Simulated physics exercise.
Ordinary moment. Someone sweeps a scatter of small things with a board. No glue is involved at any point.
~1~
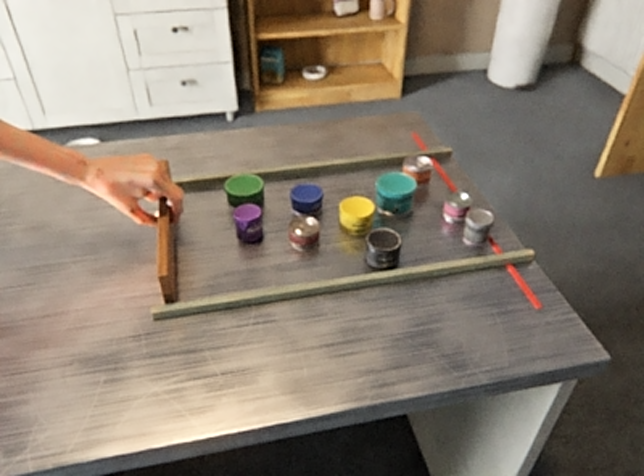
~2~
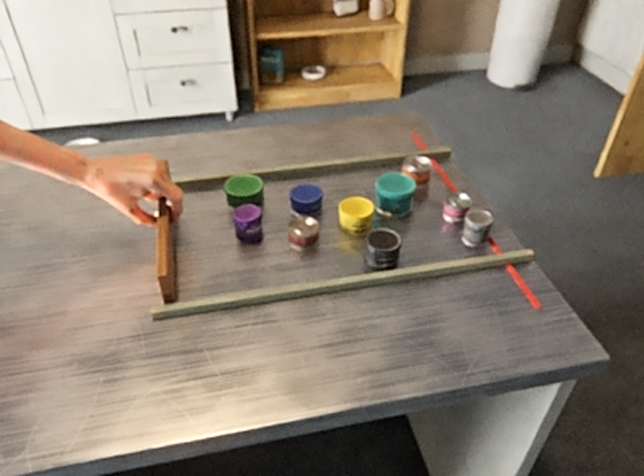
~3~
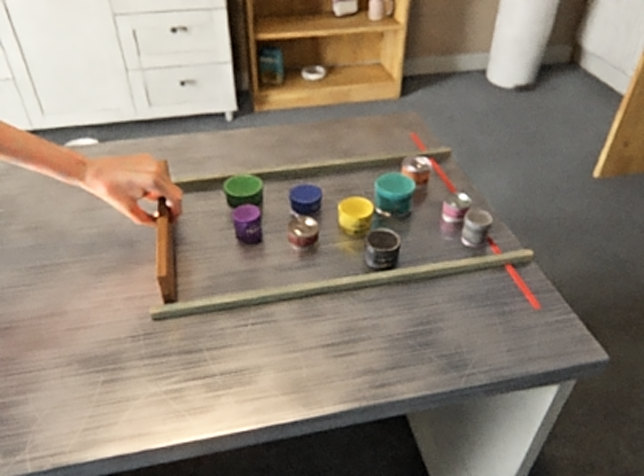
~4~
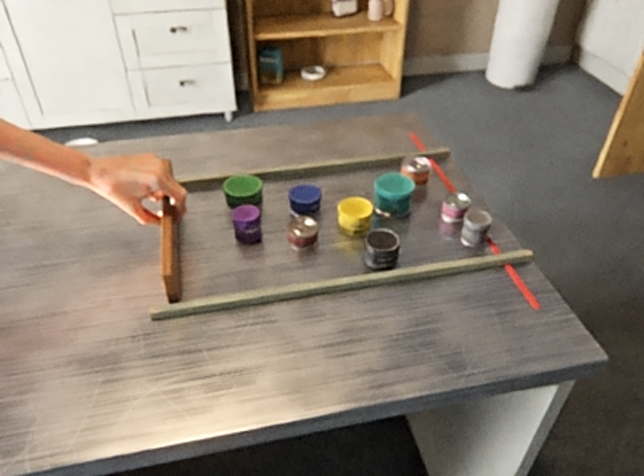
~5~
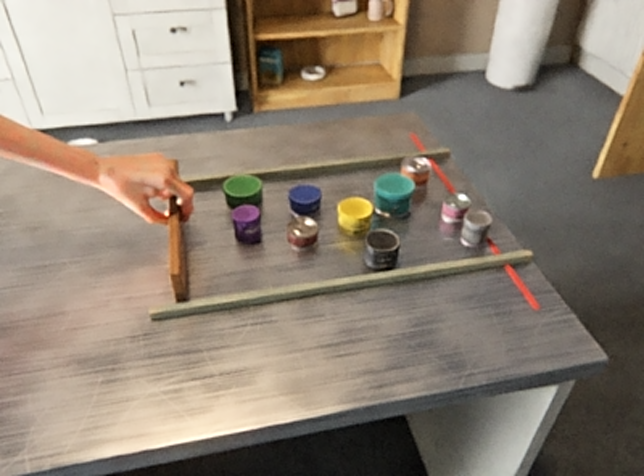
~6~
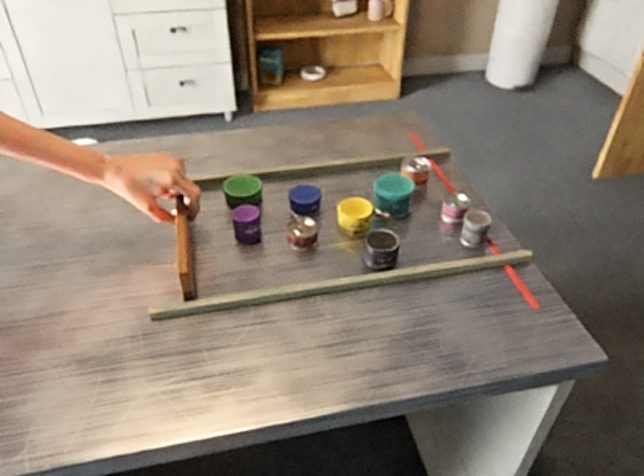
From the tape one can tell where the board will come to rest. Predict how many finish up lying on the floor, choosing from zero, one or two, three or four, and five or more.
My prediction is five or more.
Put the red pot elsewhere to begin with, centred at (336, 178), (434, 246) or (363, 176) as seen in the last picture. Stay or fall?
Going through them in order, it ends up falling, it ends up falling, and it ends up falling.
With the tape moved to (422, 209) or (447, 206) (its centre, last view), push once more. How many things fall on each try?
You'd count 0 the first time and 3 the second.
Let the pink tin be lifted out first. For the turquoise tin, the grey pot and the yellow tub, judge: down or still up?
The turquoise tin ends up below - the grey pot ends up below - the yellow tub ends up below.
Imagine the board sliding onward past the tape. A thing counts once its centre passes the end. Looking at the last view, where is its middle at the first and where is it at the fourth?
Its middle is near (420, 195) and then near (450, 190).
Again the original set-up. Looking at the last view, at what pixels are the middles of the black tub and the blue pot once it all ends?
Black tub at about (512, 238), blue pot at about (469, 184).
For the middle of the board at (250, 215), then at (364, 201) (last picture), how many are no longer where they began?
Counts: 2, 7.
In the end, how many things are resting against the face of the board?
Number in contact with it: 5.
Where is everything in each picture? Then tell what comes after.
Grey pot (478, 228); pink tin (457, 206); orange pot (417, 172); board (167, 226); tape (464, 203), in the first picture.
Pink tin (457, 207); green tin (245, 193), in the second picture.
Orange pot (416, 172); board (166, 226), in the third picture.
Grey pot (476, 228); purple tub (247, 224), in the fourth picture.
Pink tin (456, 208); turquoise tin (394, 195), in the fifth picture.
Grey pot (476, 228); pink tin (455, 208); orange pot (415, 173); board (184, 224); tape (462, 203), in the sixth picture.
Soon after, none off yet; grey pot at rest near (476, 228); pink tin at rest near (455, 208); orange pot at rest near (415, 173).
Then, none off yet; grey pot at rest near (476, 228); pink tin moved about its own width near (485, 204); orange pot moved about its own width near (447, 170).
By the end, the number that fall off is five or more; fallen, yellow tub, turquoise tin, orange pot, pink tin and grey pot.
